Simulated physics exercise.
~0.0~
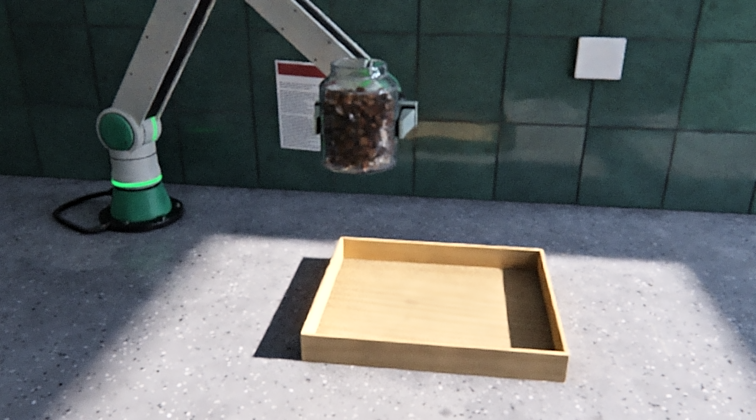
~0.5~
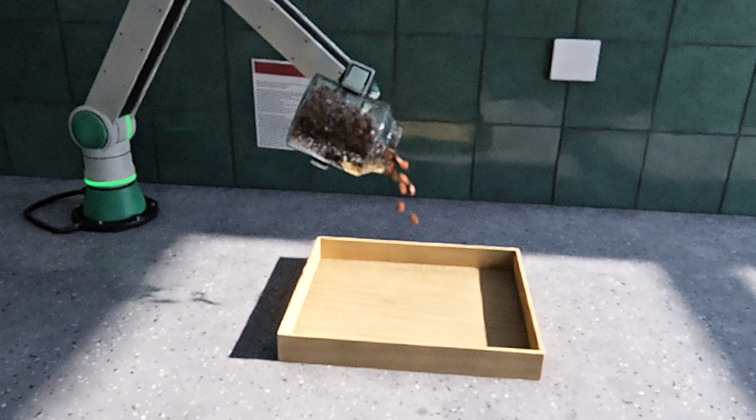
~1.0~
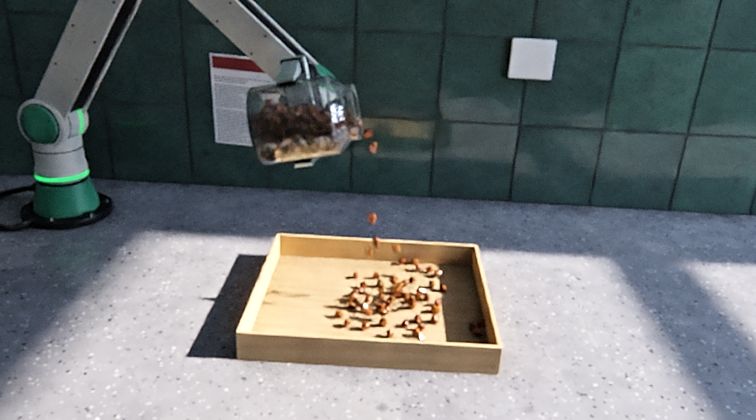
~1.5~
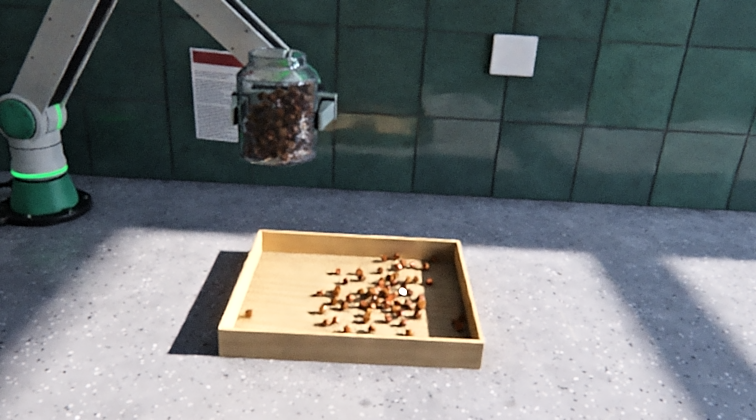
A robot arm held a glass jar of small brown pellets above a shallow wooden tray, tipped it so some tumbled out to the right, then turned it upright again, leaving pellets scattered in the tray and most still in the jar.
